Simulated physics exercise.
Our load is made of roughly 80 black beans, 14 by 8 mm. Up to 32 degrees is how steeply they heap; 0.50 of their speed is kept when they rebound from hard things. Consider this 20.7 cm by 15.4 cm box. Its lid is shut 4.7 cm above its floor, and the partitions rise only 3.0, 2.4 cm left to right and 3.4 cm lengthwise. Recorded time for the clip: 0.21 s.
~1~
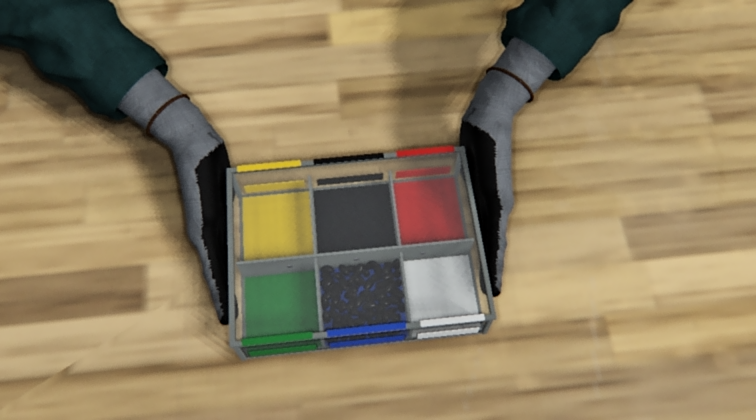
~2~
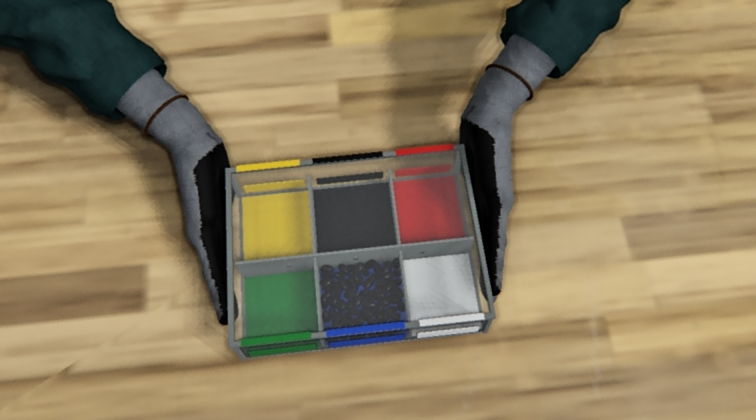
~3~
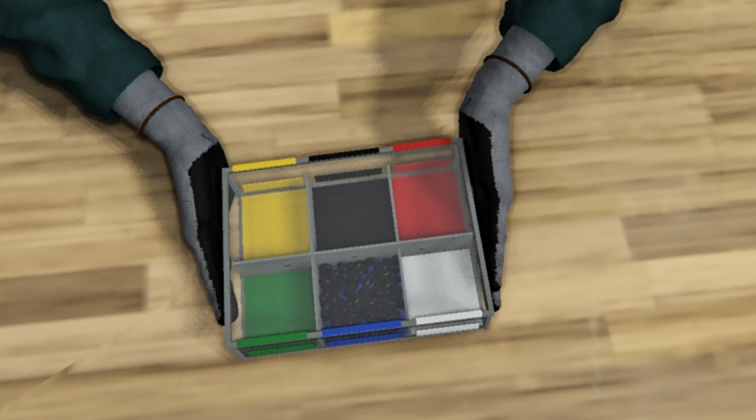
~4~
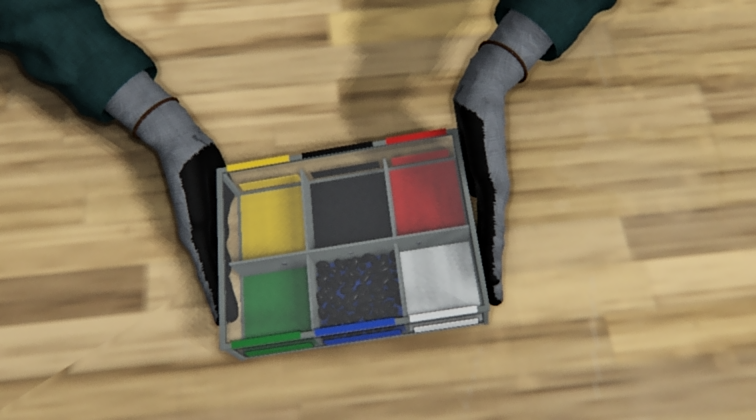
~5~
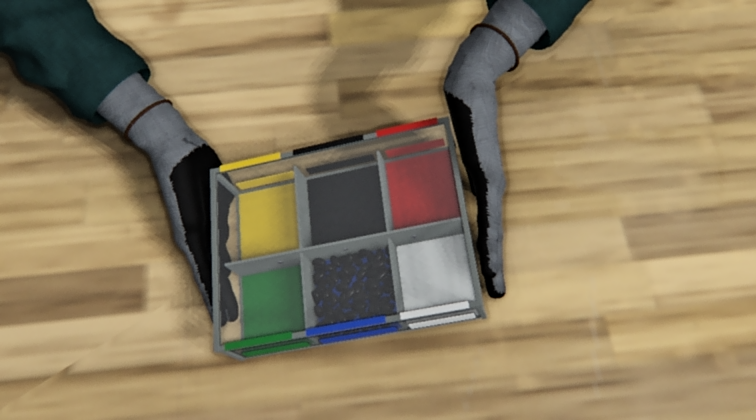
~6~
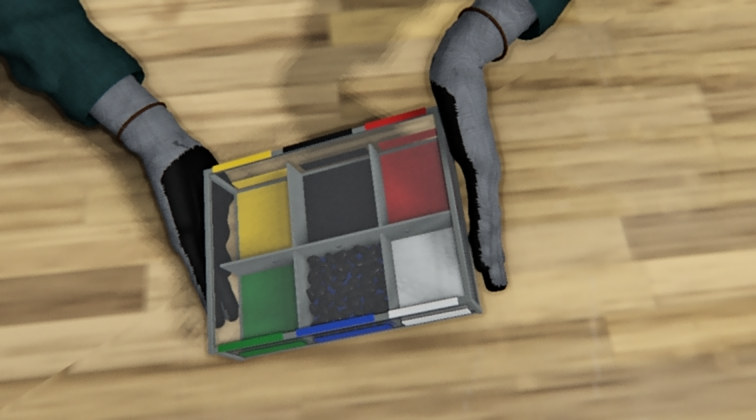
In the video, two gloved hands hold a clear box divided into six coloured compartments above a wooden surface, with dark beans in the blue-marked one, and gradually tilt it so its left front corner is lowest.
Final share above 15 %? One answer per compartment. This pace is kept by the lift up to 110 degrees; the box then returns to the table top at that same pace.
Red compartment: Below or equal, blue compartment: Above, green compartment: Above, yellow compartment: Below or equal, white compartment: Below or equal, black compartment: Below or equal.
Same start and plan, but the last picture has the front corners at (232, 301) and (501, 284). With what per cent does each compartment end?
Each compartment ends with this per cent: Red 40, blue 50, green 0, yellow 0, white 5 and black 10.
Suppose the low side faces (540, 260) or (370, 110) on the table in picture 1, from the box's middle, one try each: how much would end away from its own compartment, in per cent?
Roughly 100 per cent on the first try and 55 per cent on the second.
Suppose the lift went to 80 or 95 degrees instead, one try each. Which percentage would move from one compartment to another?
Around 35 and 45 in a hundred, respectively.
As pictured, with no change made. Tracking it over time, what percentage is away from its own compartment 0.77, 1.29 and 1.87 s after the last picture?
Around 35, then 55, then 55.
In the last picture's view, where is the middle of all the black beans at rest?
Est. centre at rest: (310, 313) px.
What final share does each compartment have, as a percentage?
Per cent by compartment - red 0, blue 45, green 55, yellow 0, white 0, black 0.
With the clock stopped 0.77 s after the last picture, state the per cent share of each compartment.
Shares - red: 0; blue: 65; green: 35; yellow: 0; white: 0; black: 0.
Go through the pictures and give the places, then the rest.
Box tilt 0 degrees, front corners at (235, 342) and (491, 315); blue 100 %, in the first picture.
Box tilt 1 degrees, front corners at (234, 342) and (490, 314), in the second picture.
Box tilt 4 degrees, front corners at (231, 343) and (489, 311), lowest corner left front, in the third picture.
Box tilt 9 degrees, front corners at (226, 345) and (484, 306), lowest corner left front, in the fourth picture.
Box tilt 14 degrees, front corners at (220, 346) and (476, 301), lowest corner left front, in the fifth picture.
Box tilt 20 degrees, front corners at (214, 348) and (466, 297), lowest corner left front; blue 100 %, in the sixth picture.
Then, 0.77 s after the last picture, tilt 110 degrees; blue 65 %, green 35 %.
Then, 1.29 s after the last picture, tilt 48 degrees; blue 45 %, green 55 %.
Then, 1.87 s after the last picture, tilt 0 degrees; blue 45 %, green 55 %.
In the end, red 0 %, blue 45 %, green 55 %, yellow 0 %, white 0 %, black 0 %.
